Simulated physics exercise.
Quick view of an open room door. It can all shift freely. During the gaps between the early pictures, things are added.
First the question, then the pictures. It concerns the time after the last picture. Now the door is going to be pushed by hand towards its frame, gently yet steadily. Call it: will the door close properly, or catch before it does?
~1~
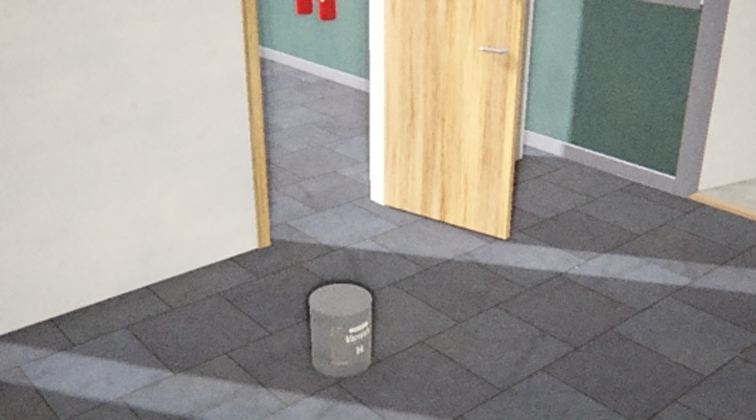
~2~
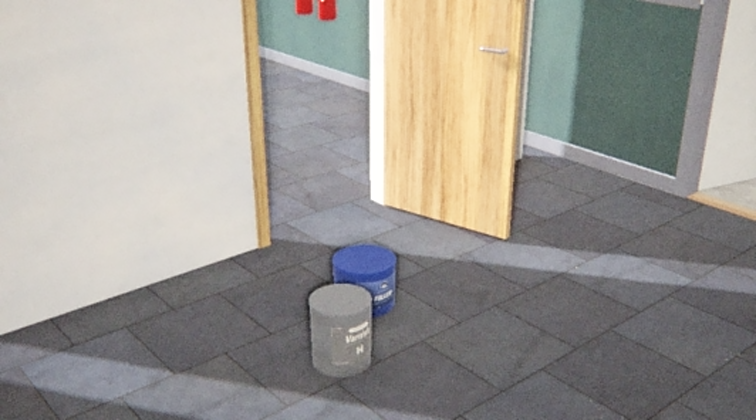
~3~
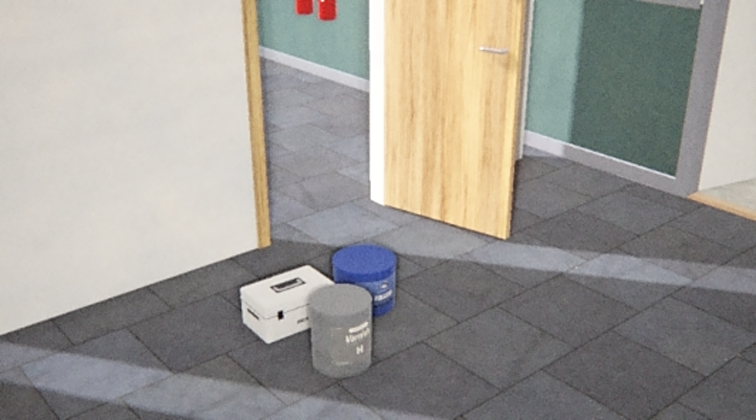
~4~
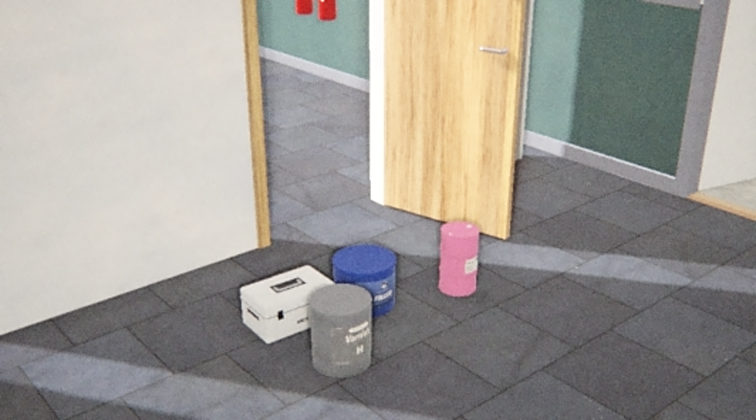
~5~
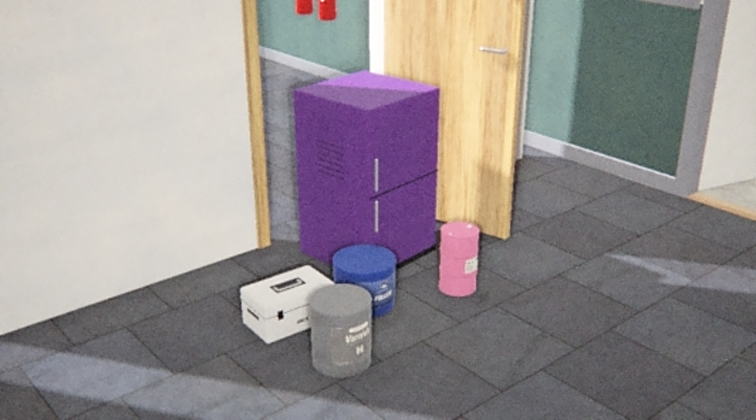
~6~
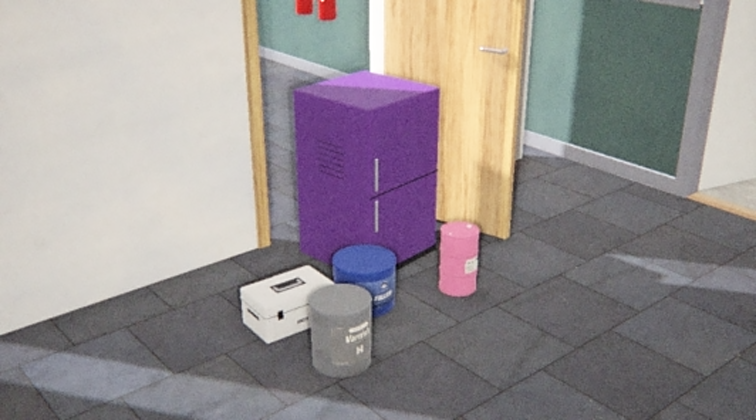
Catches before closing.
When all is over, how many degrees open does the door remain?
Angle: About 75°.
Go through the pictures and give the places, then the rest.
In the first picture, door wide open and still.
In the second picture, door wide open and still; grey pail (341, 330).
In the third picture, door wide open and still; blue pail (365, 281).
In the fourth picture, door wide open and still; white toolbox (289, 303); grey pail (341, 330).
In the fifth picture, door wide open and still; pink canister (459, 259); blue pail (365, 281).
In the sixth picture, door wide open and still; purple appliance (367, 173); white toolbox (289, 303).
Then, 0.50 s after the last picture, open by 94°.
Then, 0.80 s after the last picture, open by 81°.
At rest, open by 75°; all 5 in place. Seen from the same camera at the end, purple appliance near (366, 173).
